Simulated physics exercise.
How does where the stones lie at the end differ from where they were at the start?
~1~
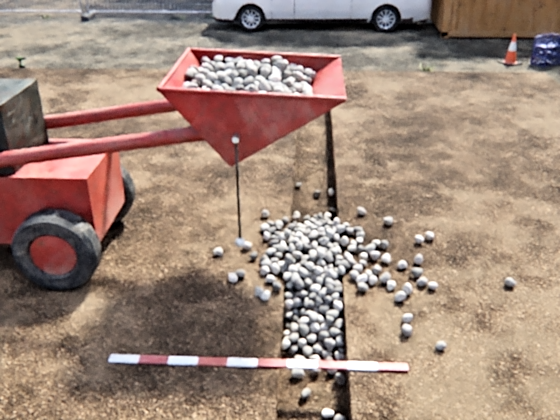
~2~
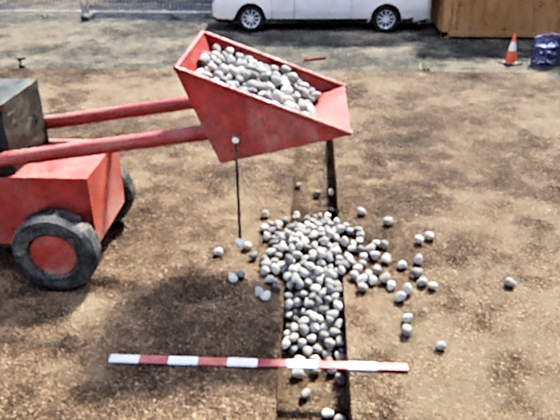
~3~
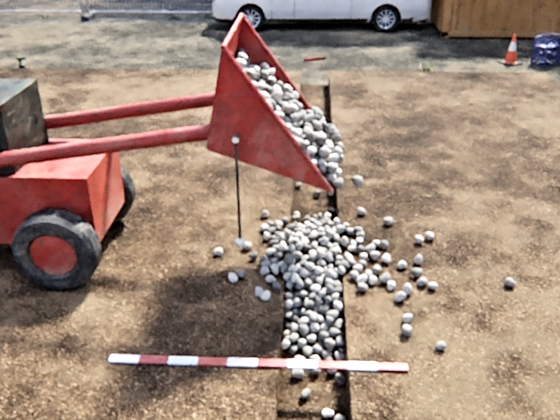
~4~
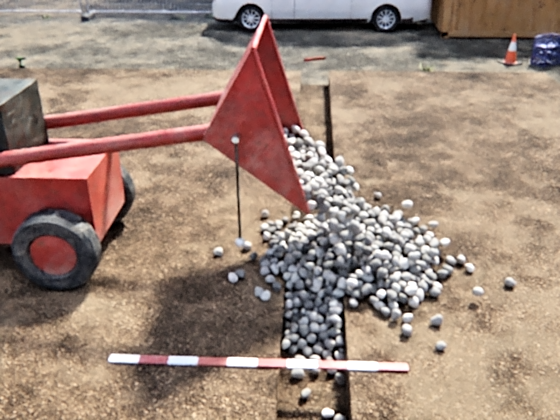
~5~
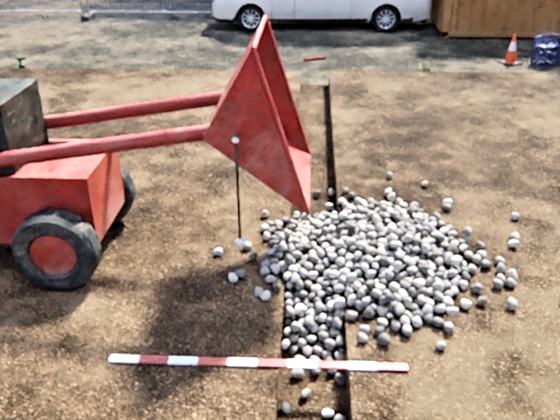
At the start some stones were up in the red bucket and the rest lay in a smaller pile over the trench. By the end they were all down on the ground, in a broad heap over the trench that reached farther to the right.
